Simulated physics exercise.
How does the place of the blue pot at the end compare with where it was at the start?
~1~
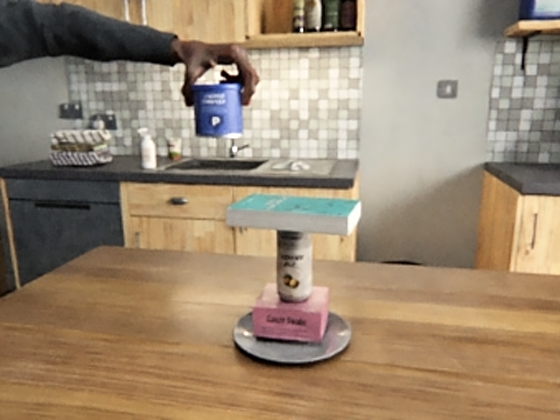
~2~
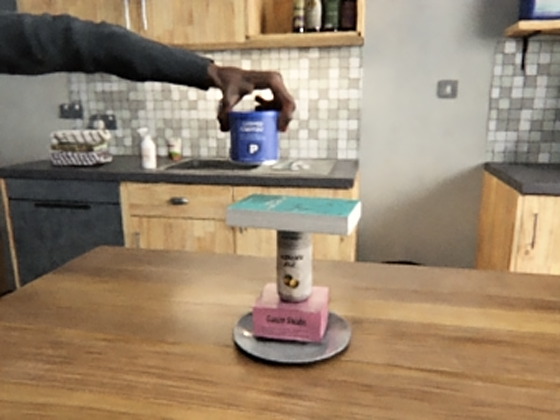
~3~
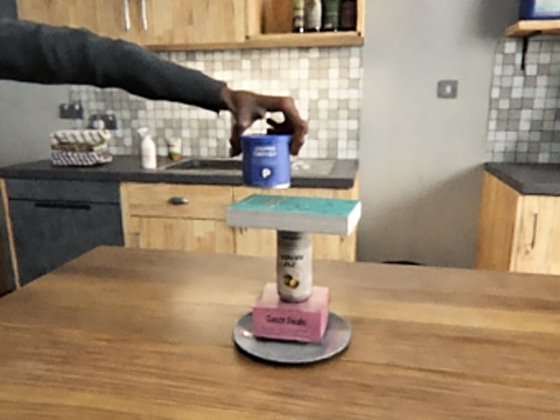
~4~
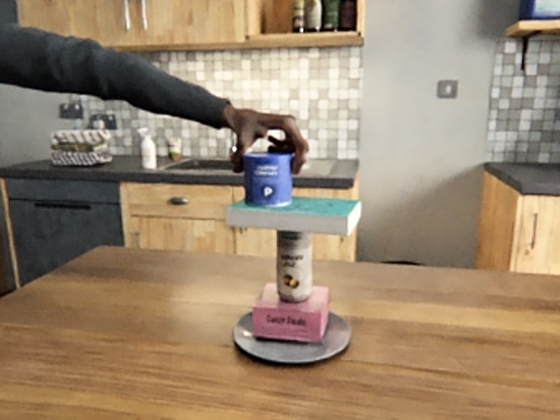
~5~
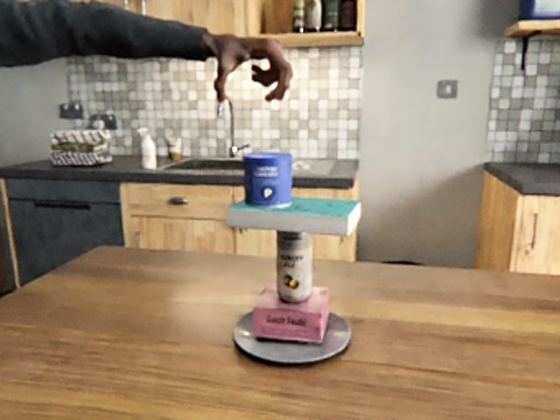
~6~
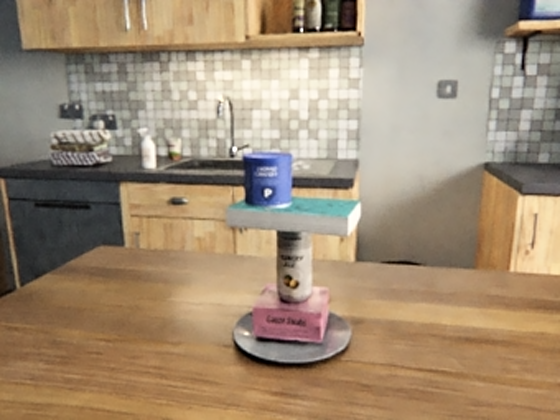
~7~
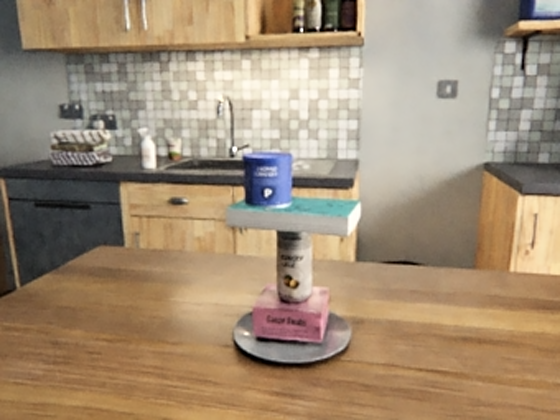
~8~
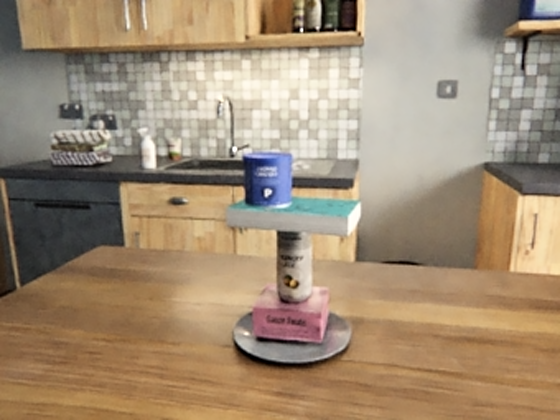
At the start the blue pot was held in the air, up and to the left of the pile. By the end it was lower and further right, resting on top of the turquoise book.
